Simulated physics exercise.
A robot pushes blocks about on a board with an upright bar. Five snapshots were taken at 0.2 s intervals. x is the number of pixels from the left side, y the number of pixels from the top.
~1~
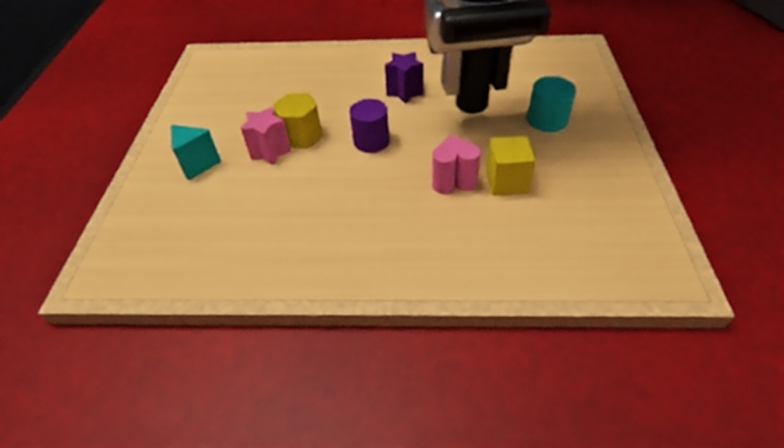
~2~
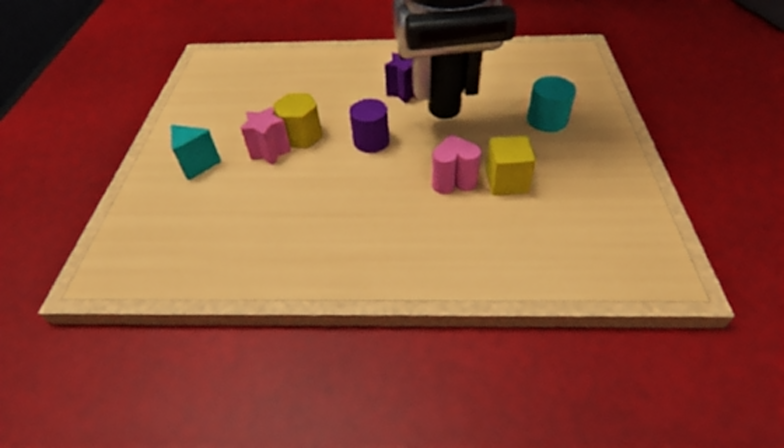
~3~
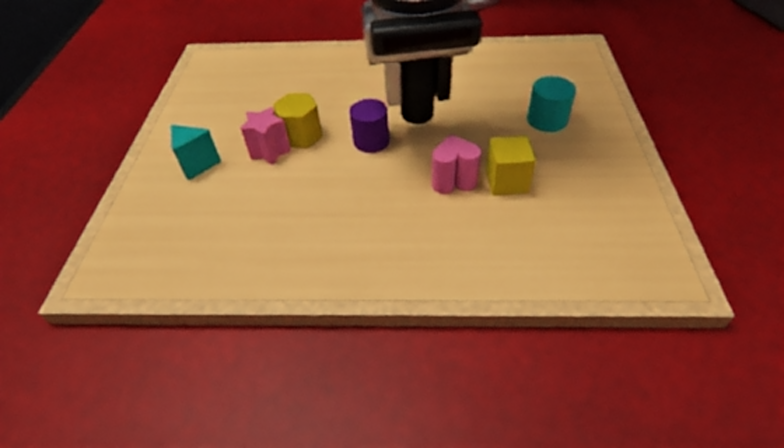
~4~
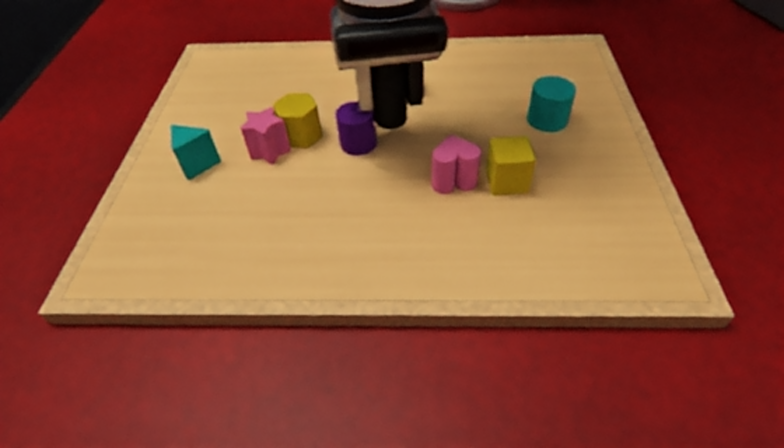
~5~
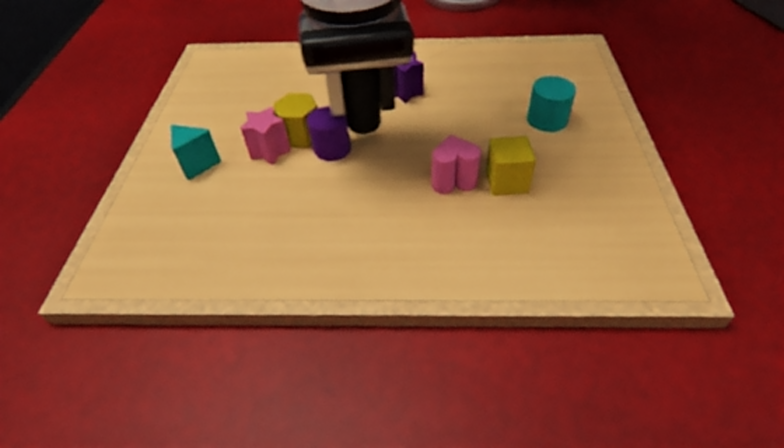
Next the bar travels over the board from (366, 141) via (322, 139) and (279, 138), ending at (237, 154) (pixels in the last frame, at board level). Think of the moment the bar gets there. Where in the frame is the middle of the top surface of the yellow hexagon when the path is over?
My estimate: (228, 96).
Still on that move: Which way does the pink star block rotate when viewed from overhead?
Viewed from overhead, the pink star block winds up turned anticlockwise.
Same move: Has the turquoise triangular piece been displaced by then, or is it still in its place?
It is no longer where it was.
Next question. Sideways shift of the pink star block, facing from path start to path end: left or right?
Seen from start to end, it moves left.
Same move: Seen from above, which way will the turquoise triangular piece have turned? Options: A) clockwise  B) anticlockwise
A.
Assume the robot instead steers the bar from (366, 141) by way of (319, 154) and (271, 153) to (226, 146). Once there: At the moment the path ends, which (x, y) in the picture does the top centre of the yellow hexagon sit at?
When the path ends, it will be at (273, 98).
The first path, step by step. One third of the way, bar (319, 123); pink star block (251, 121), turned 20° anticlockwise; yellow hexagon (280, 102), turned 25° clockwise; purple round block (292, 127).
Two thirds of the way, bar (273, 122); pink star block (237, 124), turned 30° anticlockwise; yellow hexagon (242, 96), turned 55° clockwise; purple round block (272, 129).
At the end, bar (232, 138); turquoise triangular piece (169, 141), turned 45° clockwise; pink star block (211, 144), turned 45° anticlockwise; yellow hexagon (228, 96), turned 85° clockwise; purple round block (272, 129).
